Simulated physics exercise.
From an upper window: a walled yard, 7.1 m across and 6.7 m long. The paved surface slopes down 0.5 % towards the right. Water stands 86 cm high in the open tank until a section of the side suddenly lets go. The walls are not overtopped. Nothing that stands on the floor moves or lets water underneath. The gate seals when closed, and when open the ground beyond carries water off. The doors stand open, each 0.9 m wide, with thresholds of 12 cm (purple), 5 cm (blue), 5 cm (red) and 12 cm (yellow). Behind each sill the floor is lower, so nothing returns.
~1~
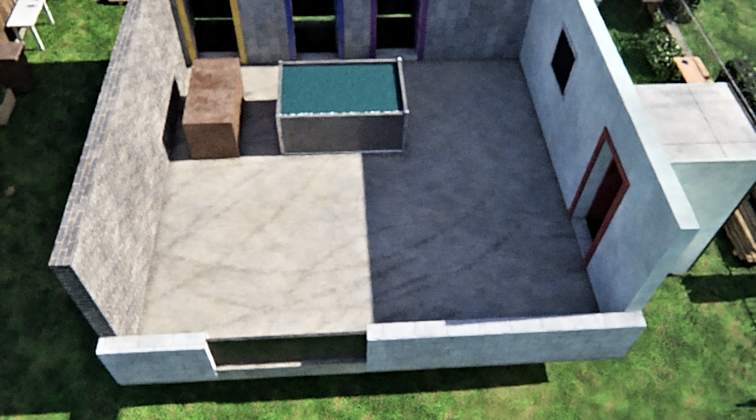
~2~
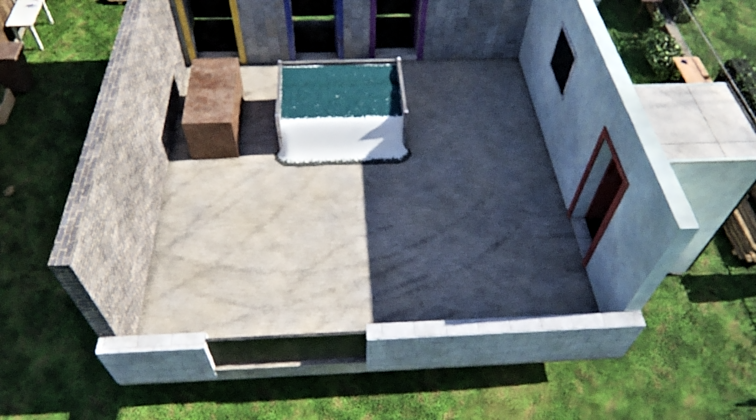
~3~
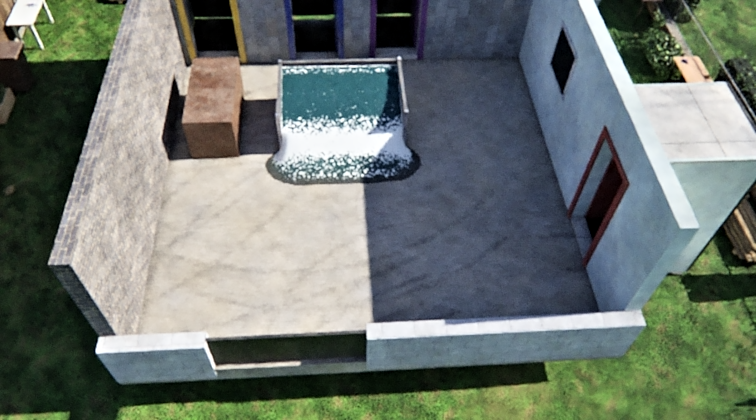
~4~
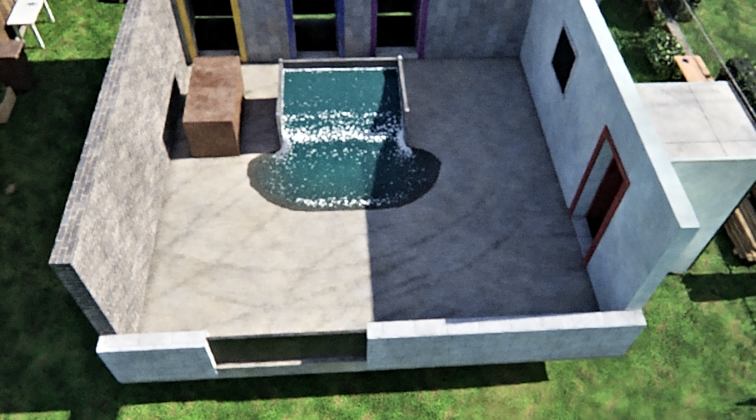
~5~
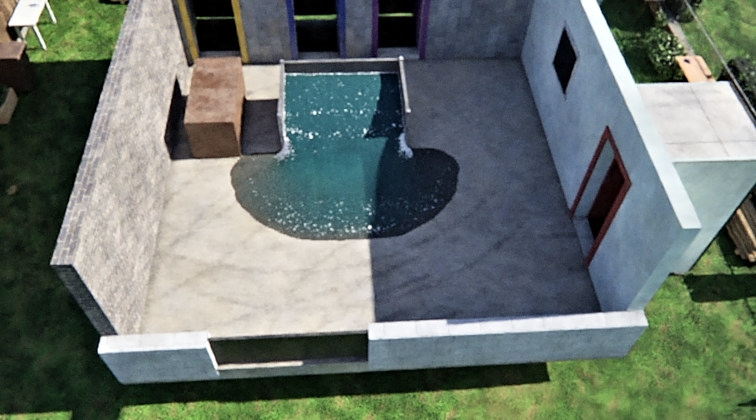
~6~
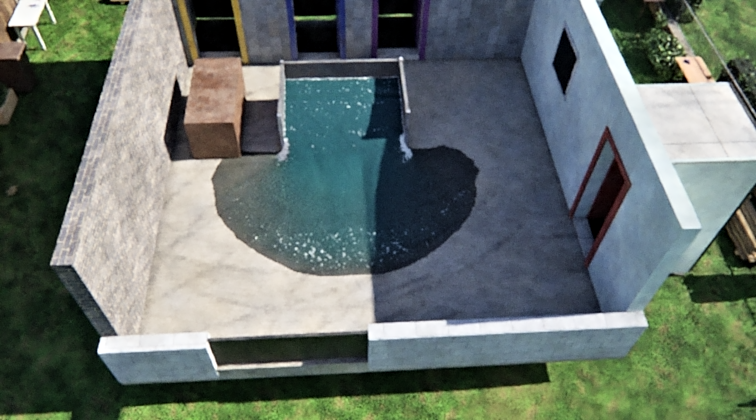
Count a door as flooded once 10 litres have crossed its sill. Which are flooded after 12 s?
Within that time: At the purple door it stays under the limit; at the blue door it exceeds the limit; at the red door it passes the limit; at the yellow door it stays under the limit.
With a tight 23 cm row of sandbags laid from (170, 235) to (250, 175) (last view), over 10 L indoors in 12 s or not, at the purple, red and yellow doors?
Against that limit: Purple under, red above, yellow under.
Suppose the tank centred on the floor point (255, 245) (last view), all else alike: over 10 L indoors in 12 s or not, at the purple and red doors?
Then: Purple not over, red past it.
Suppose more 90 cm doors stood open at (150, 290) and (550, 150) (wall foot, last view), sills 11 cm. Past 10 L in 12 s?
In turn: Past it, not over.
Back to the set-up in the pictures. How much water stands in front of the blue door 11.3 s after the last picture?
Some 8.5 cm.
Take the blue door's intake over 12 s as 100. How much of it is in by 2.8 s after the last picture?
Some 0 per cent by then.
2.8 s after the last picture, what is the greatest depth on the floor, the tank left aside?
Up to some 30 cm.
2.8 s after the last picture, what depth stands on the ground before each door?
In cm: Purple 0, blue 0, red 13, yellow 0.
Then, 0.7 s after the last picture water covers 50 % of the floor and is deepest (41 cm) near (358, 347); purple door not reached, blue door not reached, red door not reached, yellow door not reached.
Then, 1.5 s after the last picture water covers 55 % of the floor and is deepest (46 cm) near (136, 358); purple door not reached, blue door not reached, red door 3 cm at the sill, 0 L in, yellow door not reached.
Then, 2.8 s after the last picture water covers 55 % of the floor and is deepest (30 cm) near (605, 335); purple door not reached, blue door not reached, red door 13 cm at the sill, 8 L in, yellow door not reached.
Then, 6.3 s after the last picture water covers 90 % of the floor and is deepest (14 cm) near (188, 69); purple door 7 cm at the sill, 0 L in, blue door not reached, red door 8 cm at the sill, 67 L in, yellow door 8 cm at the sill, 1 L in.
Then, 11.3 s after the last picture water covers 100 % of the floor and is deepest (12 cm) near (422, 81); purple door 10 cm at the sill, 0 L in, blue door 8 cm at the sill, 24 L in, red door 7 cm at the sill, 102 L in, yellow door 7 cm at the sill, 1 L in.
